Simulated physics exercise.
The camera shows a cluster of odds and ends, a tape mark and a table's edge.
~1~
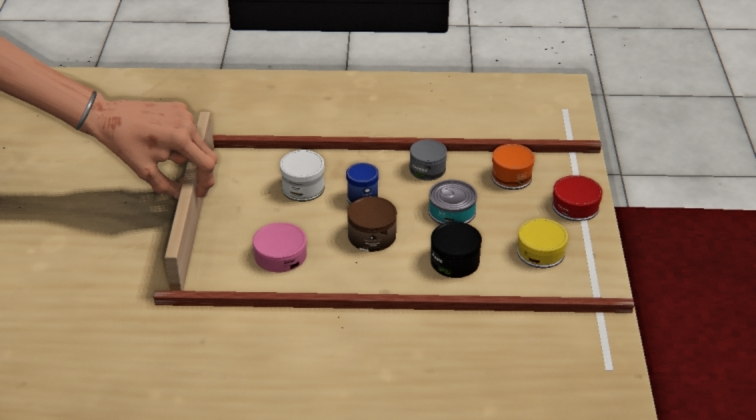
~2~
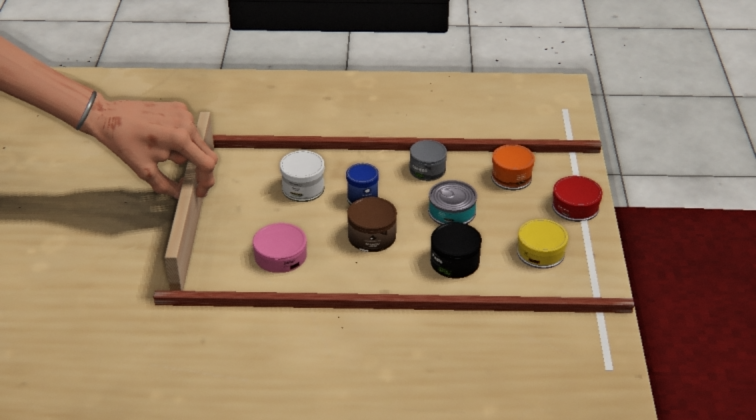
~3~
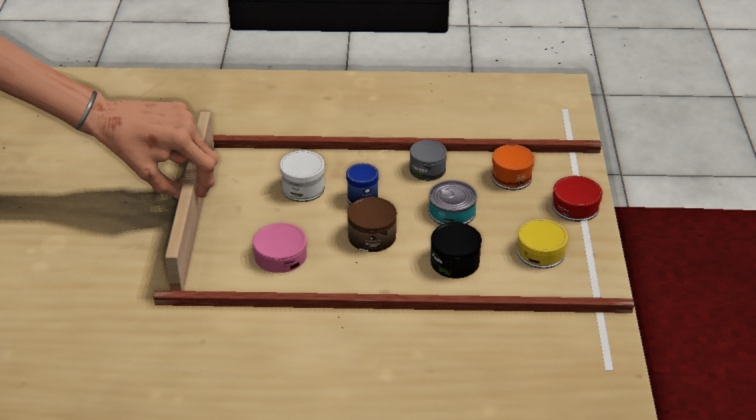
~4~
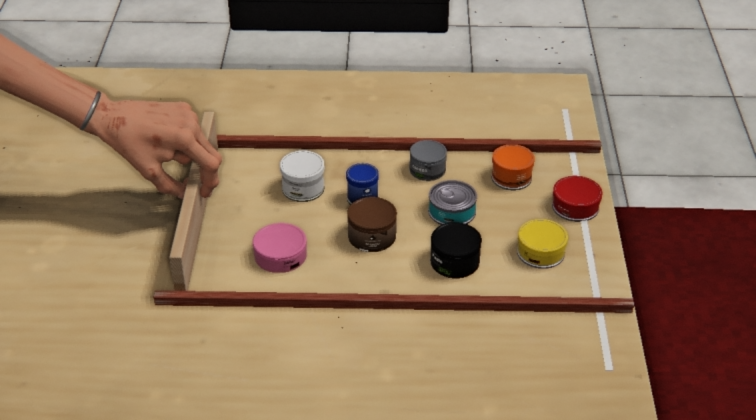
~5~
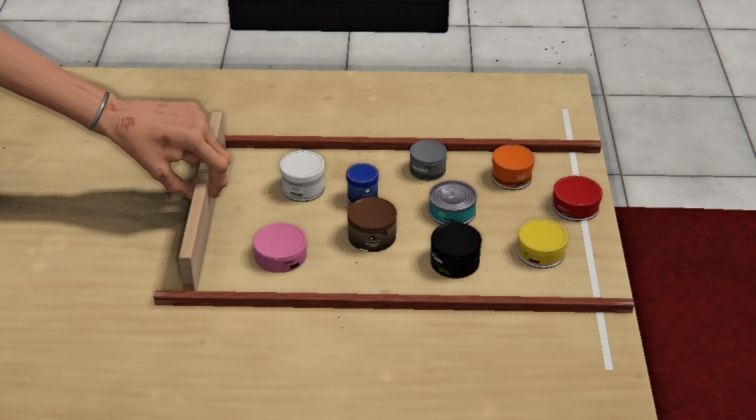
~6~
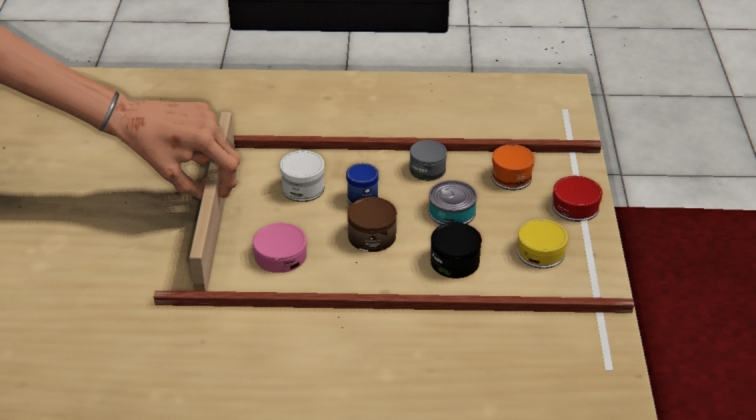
On a wooden table, a hand slides a board slightly right toward several colourful little pots.
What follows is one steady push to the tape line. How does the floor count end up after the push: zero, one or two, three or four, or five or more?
The floor count ends at five or more.
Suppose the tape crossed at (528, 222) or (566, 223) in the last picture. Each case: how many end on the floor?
Down on the floor: 1 and 5.
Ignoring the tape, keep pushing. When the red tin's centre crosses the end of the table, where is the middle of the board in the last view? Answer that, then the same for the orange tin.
The middle is at (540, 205) when it's the red tin, and at (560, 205) when it's the orange tin.
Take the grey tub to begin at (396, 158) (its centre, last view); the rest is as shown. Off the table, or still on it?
From that start, the grey tub stays.
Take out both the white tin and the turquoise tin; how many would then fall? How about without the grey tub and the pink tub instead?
First 4, second 3.
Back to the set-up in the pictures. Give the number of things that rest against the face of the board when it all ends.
It's 5 of them.
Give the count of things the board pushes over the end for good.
Counted up, you get 5.
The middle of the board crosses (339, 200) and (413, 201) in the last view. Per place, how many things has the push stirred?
4, then 7.
Soon after, none off yet; red tin at rest near (577, 199); yellow pot at rest near (542, 244); orange tin at rest near (513, 167).
At rest, the number that fall off is five or more; fallen, turquoise tin, black tub, orange tin, yellow pot and red tin.
